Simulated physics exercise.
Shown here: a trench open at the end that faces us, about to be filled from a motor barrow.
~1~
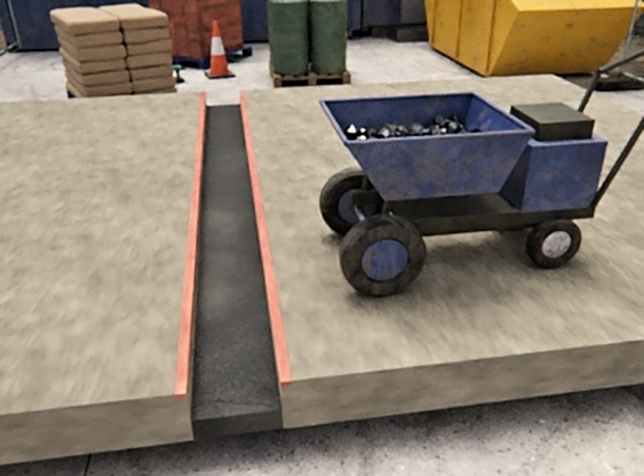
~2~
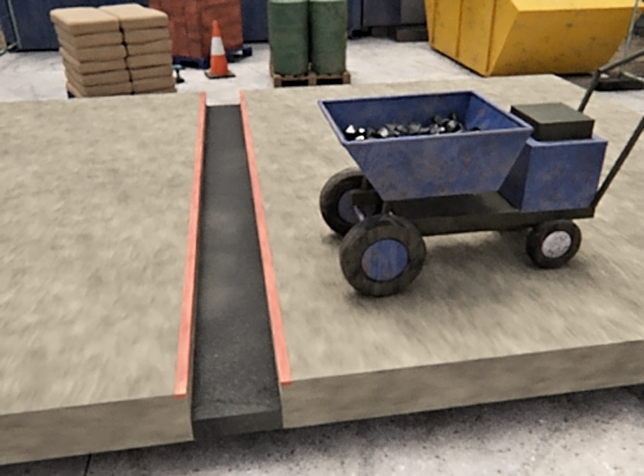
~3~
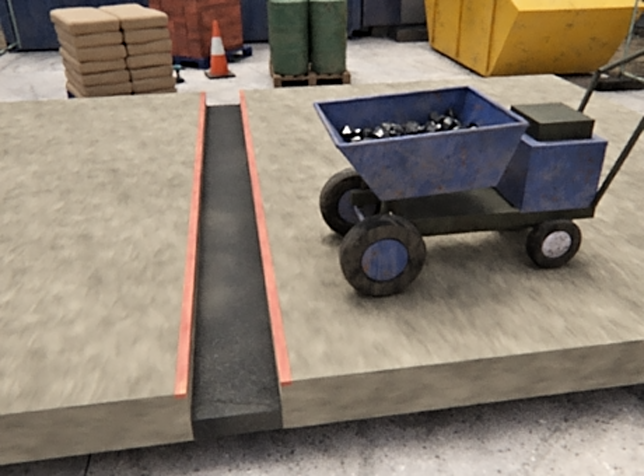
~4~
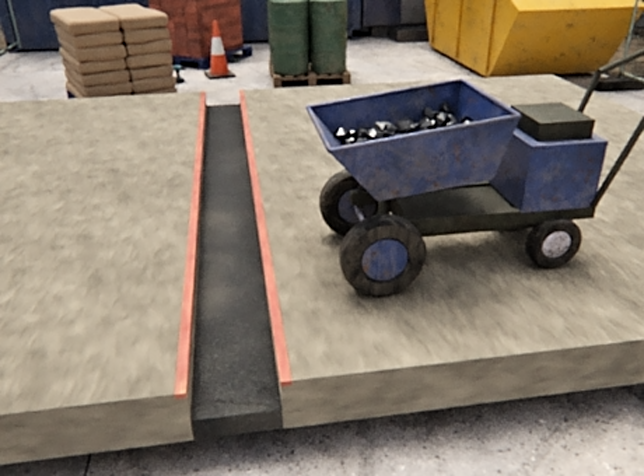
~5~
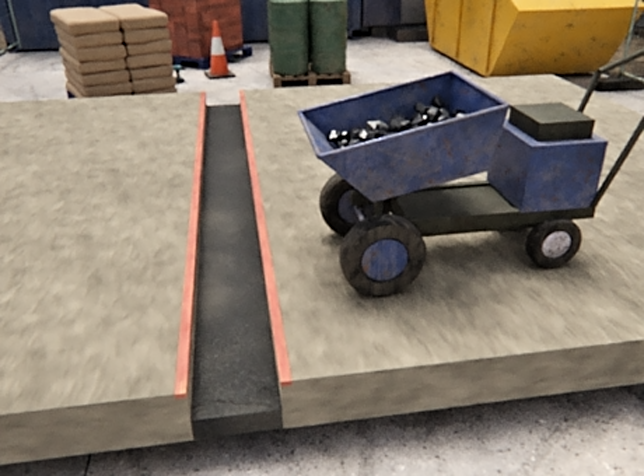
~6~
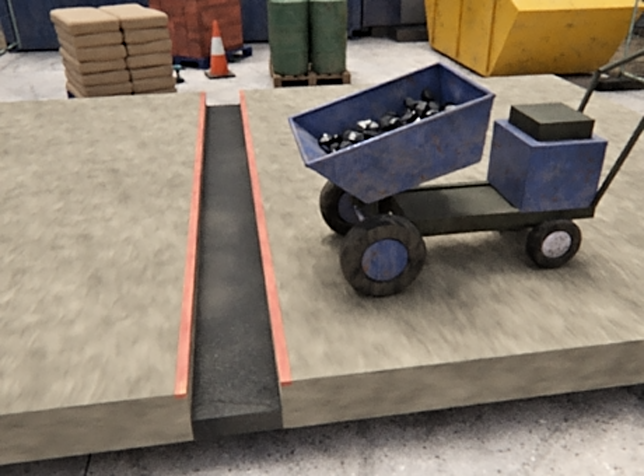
In a yard, a blue motor barrow loaded with dark lumps stood still to the right of a shallow, red-edged trench while its skip gradually tilted forward, its front lip lowering toward the left.
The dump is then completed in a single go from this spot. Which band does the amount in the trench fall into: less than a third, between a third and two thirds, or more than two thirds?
Mostly in, above two thirds.
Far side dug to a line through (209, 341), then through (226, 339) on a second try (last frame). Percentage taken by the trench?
For the first it's 60 per cent, for the second 50 per cent.
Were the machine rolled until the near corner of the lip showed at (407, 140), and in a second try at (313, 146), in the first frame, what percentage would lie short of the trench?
About 30 % and about 0 %.
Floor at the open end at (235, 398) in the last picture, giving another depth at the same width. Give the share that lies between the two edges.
The share comes to around 70 percent.
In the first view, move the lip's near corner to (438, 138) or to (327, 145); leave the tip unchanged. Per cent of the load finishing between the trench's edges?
30 % and 70 %.
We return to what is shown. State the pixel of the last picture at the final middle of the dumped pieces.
At about (228, 289).
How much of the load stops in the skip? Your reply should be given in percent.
10 %, about.
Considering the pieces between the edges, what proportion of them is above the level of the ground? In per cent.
Roughly 15 %.
Shortly afterwards, skip tipped steeply; the whole lot in the skip.
Next, skip tipped right over; all but a few in the skip; a little in or heaped over the trench.
Some moments later, skip tipped right over; near a third in the skip; near half in or heaped over the trench; only a few beyond it.
In the end, skip tipped right over; a little in the skip; the bulk in or heaped over the trench; a little beyond it.
